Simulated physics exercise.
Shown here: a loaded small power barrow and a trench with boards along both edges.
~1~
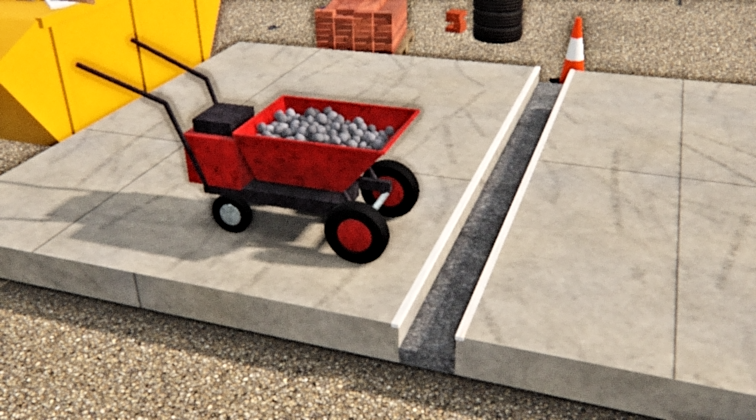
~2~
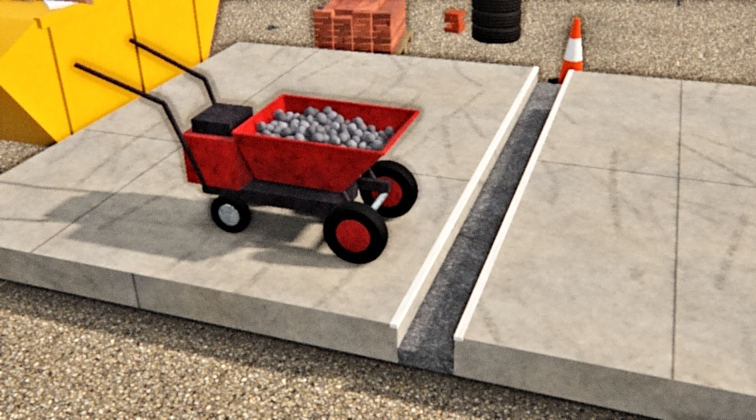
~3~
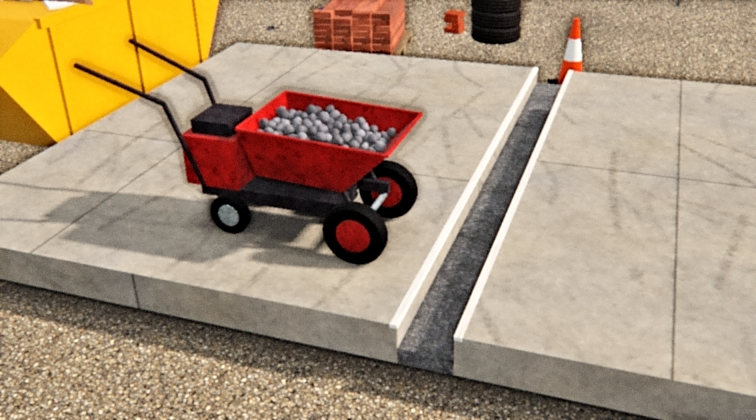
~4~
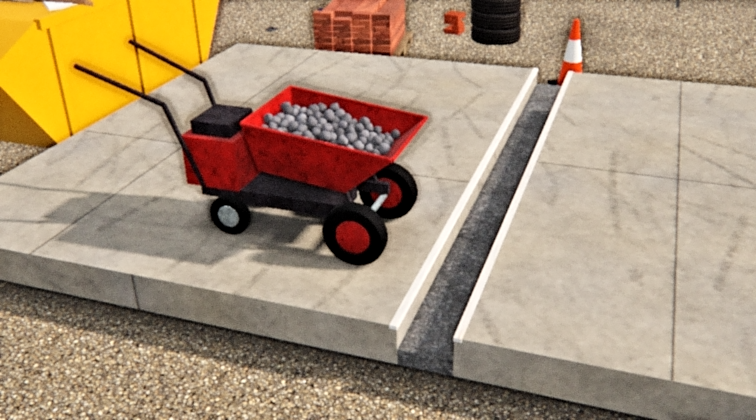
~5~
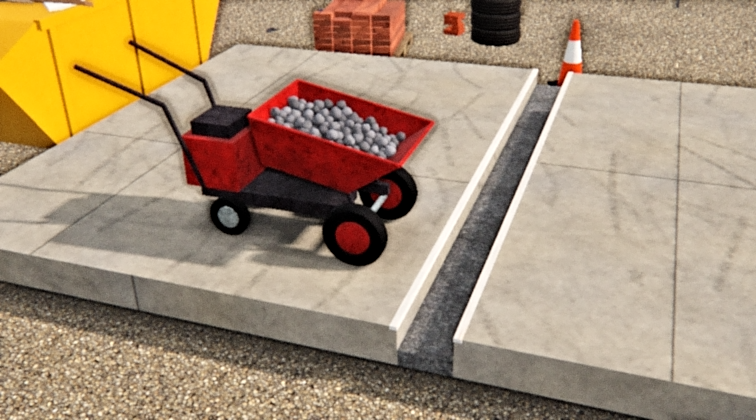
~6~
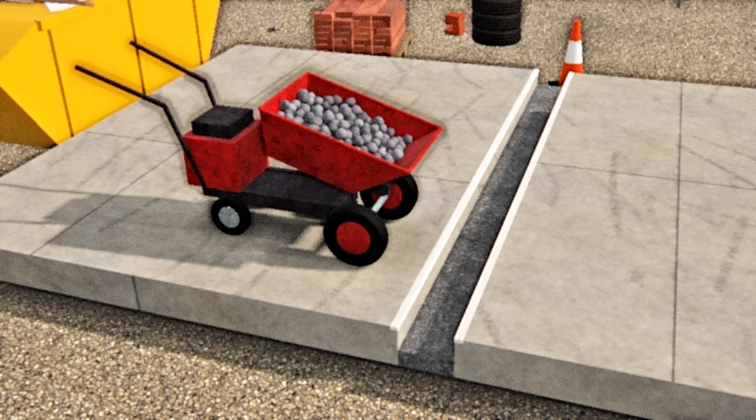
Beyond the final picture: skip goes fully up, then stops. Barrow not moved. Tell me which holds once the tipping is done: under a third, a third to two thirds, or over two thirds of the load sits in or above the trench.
It is a third to two thirds.
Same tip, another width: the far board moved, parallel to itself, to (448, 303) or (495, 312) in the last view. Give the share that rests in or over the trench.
0 and 80 percent.
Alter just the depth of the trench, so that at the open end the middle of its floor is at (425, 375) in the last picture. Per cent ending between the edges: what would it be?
50 %.
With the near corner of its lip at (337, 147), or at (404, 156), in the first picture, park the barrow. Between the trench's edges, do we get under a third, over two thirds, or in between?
Over two thirds, then below one third.
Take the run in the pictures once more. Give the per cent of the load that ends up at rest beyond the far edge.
Around 55 per cent.
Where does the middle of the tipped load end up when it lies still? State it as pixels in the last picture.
Somewhere close to (502, 255) in the last picture.
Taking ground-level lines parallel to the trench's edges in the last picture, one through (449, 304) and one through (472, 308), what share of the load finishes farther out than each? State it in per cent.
I'd say some 70 in a hundred, and after that 50 in a hundred.
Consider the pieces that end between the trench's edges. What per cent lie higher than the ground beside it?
5 per cent, near enough.
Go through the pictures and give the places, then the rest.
The first picture shows lip of the skip near (383, 153), level; top of the load near (314, 127), round cobbles; first edge of the trench near (412, 294); far edge near (473, 305), the trench over half as wide as the skip, and about half as deep as wide.
The second picture shows lip of the skip near (383, 154), level; top of the load near (314, 127).
The third picture shows lip of the skip near (386, 156), tipped barely; top of the load near (308, 129).
The fourth picture shows lip of the skip near (392, 161), tipped a little; top of the load near (312, 126).
The fifth picture shows lip of the skip near (399, 166), tipped a little; top of the load near (312, 124).
The sixth picture shows lip of the skip near (409, 173), tipped clearly; top of the load near (310, 118); first edge of the trench near (411, 296); far edge near (472, 308).
Shortly afterwards, skip tipped steeply; the whole lot in the skip.
Next, skip tipped right over; near two thirds in the skip; a little in or heaped over the trench; near a quarter beyond it; a little falling.
Some moments later, skip tipped right over; only a few in the skip; near a third in or heaped over the trench; near half beyond it.
In the end, skip tipped right over; near half in or heaped over the trench; near half beyond it.
